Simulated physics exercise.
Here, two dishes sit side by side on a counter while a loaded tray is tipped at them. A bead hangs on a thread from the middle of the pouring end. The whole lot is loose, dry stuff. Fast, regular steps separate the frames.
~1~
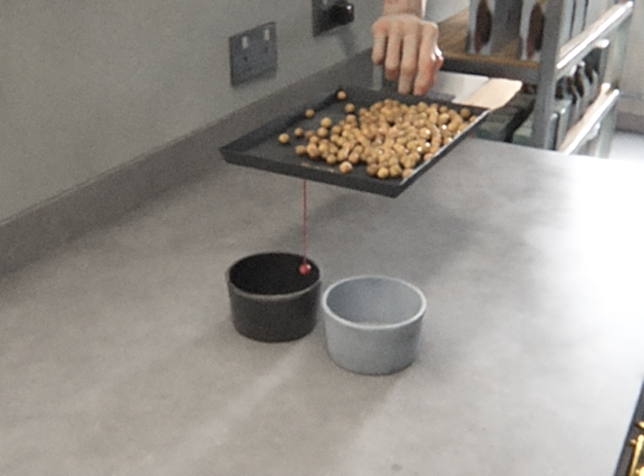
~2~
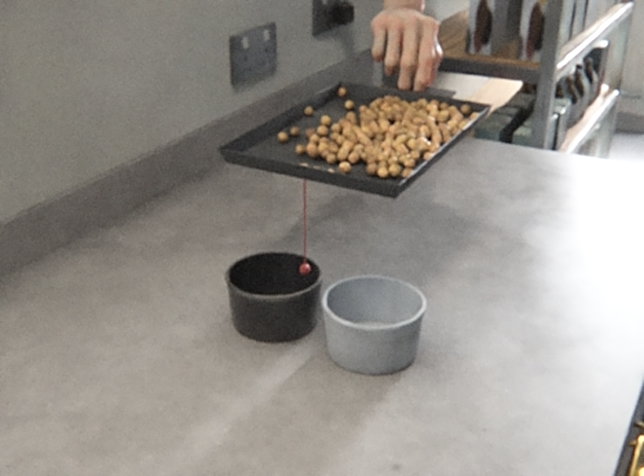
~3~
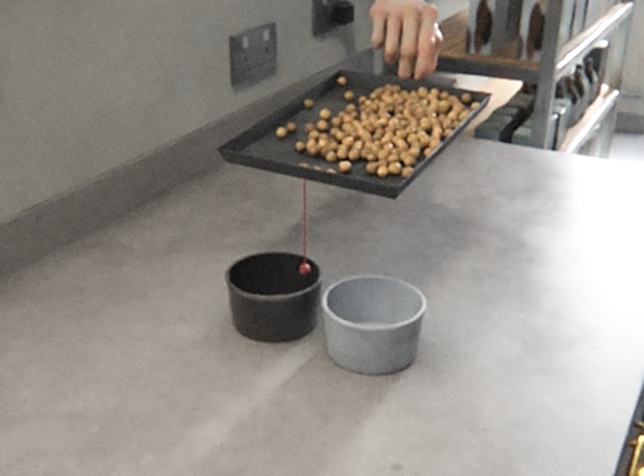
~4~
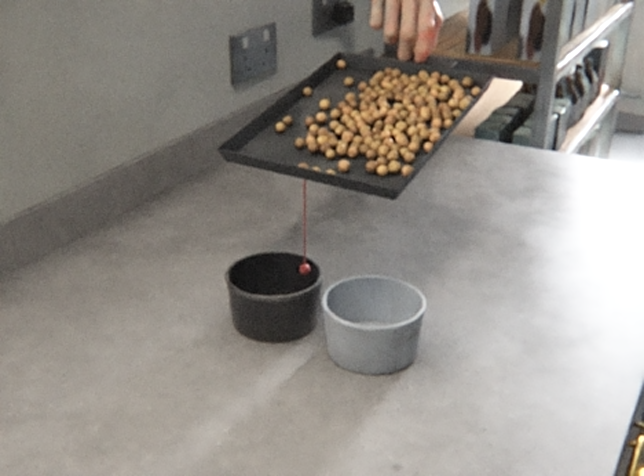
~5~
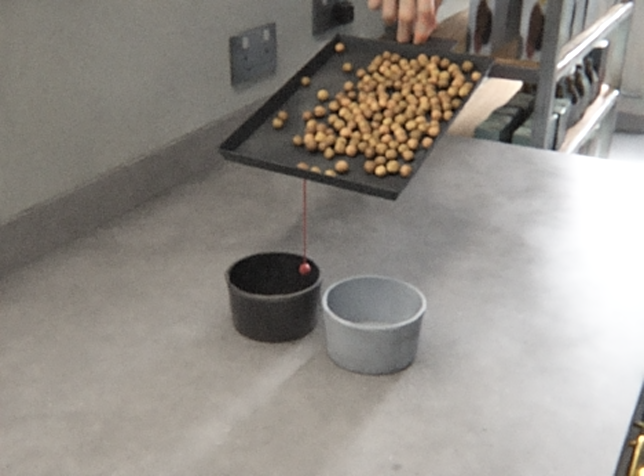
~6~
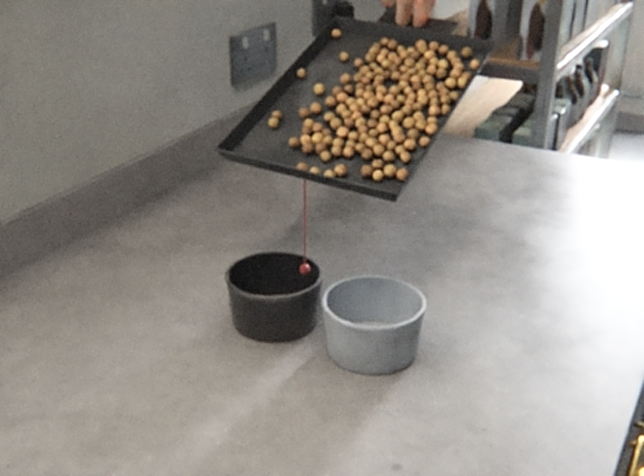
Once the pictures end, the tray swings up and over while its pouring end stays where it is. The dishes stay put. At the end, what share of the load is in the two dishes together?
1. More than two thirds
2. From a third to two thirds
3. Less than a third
3.
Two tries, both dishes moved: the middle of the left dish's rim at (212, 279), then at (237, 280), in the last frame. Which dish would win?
In order: The right-hand one. Then: The right-hand one.
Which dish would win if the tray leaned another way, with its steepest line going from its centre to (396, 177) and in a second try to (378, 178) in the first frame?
Try one: Right-side dish; try two: Right-side dish.
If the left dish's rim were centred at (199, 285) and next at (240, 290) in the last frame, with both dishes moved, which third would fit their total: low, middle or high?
Taking the tries in order: One to two thirds and more than two thirds.
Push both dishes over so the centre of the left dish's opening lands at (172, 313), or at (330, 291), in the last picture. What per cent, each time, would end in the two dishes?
About 10 and 10 per cent respectively.
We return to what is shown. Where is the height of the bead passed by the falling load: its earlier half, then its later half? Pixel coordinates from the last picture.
About (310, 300) to begin with, then about (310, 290).
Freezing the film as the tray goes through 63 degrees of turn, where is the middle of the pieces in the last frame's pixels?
Close to (319, 198).
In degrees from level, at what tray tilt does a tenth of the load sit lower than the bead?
Around 60 degrees of turn.
Soon, tray tipped steeply; about half on the tray; about a quarter outside both; about a third in the air.
A while on, tray tipped past a quarter turn; a small part in the right dish; a stray few in the left dish; most outside both; a small part in the air.
Towards the end, tray tipped past a quarter turn; a small part in the right dish; a stray few in the left dish; nearly all outside both.
Finally, tray tipped past a quarter turn; a small part in the right dish; a stray few in the left dish; nearly all outside both.
